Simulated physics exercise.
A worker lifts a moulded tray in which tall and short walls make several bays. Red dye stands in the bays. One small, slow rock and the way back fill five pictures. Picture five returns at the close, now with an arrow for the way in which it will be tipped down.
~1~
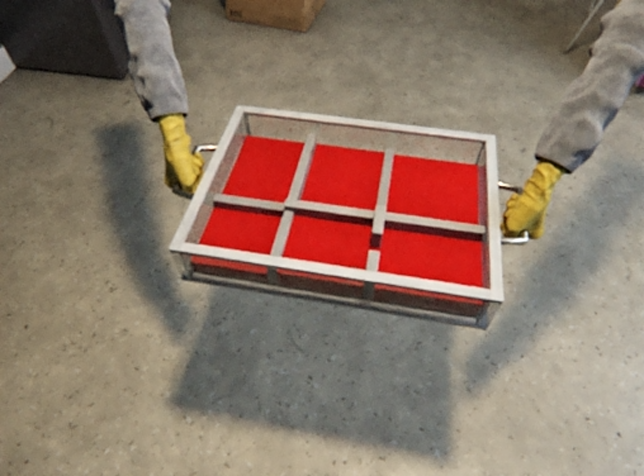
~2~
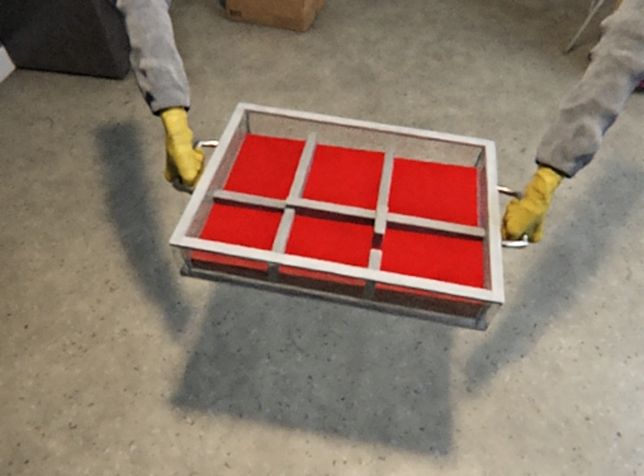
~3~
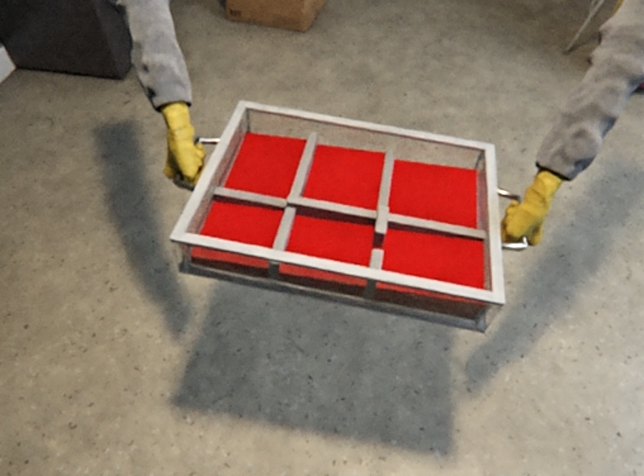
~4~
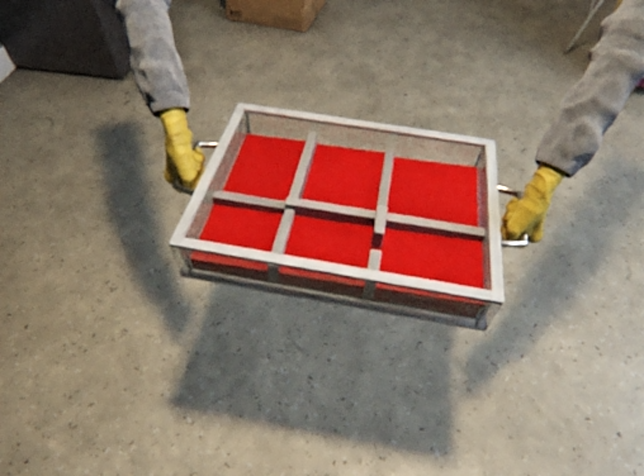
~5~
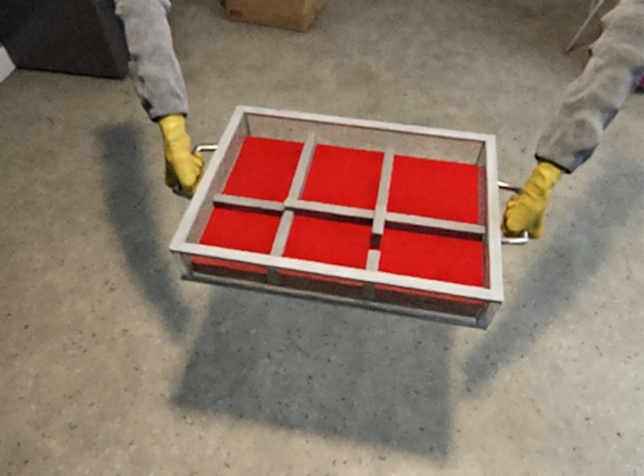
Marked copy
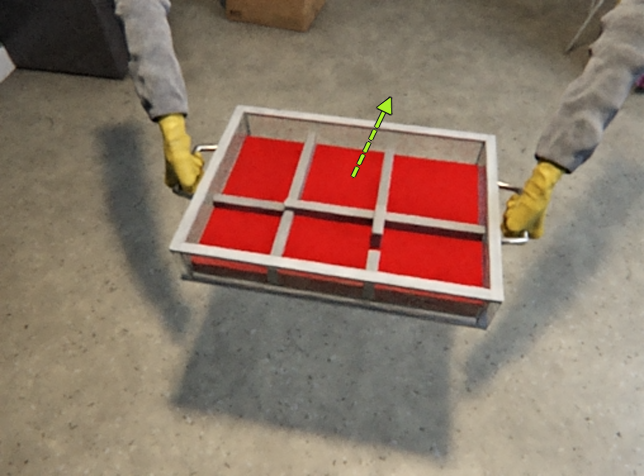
At first, two yellow-gloved hands hold a pale-rimmed, divided tray of red dye level by its side handles, above a grey floor. The hands tip it very slightly down toward the back right, then ease it back to level, with the dye staying within its bays throughout.
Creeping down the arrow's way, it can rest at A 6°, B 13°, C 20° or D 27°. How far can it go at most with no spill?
Tilt C.
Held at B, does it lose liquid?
No.
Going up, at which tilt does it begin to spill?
It is D.
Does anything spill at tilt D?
Yes, it does.
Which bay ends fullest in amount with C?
That is the back right bay.
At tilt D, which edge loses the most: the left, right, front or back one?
The back rim.
The tray is level; deepest in the front middle bay, at (327, 247), shallowest in the back right.
Tipped about 3° down to the back right; no wall is crossed.
Tipped about 4° down to the back right; no wall is crossed.
Tipped about 2° down to the back right; no wall is crossed.
The tray is level; deepest in the front right bay, at (427, 261), shallowest in the back right.
The arrow ends at (388, 102).
For tilt A, nothing spills; the front right bay holds the most.
For tilt B, nothing spills; the front right bay holds the most.
For tilt C, nothing spills; the back right bay holds the most.
For tilt D, about 19 % goes over the rim.
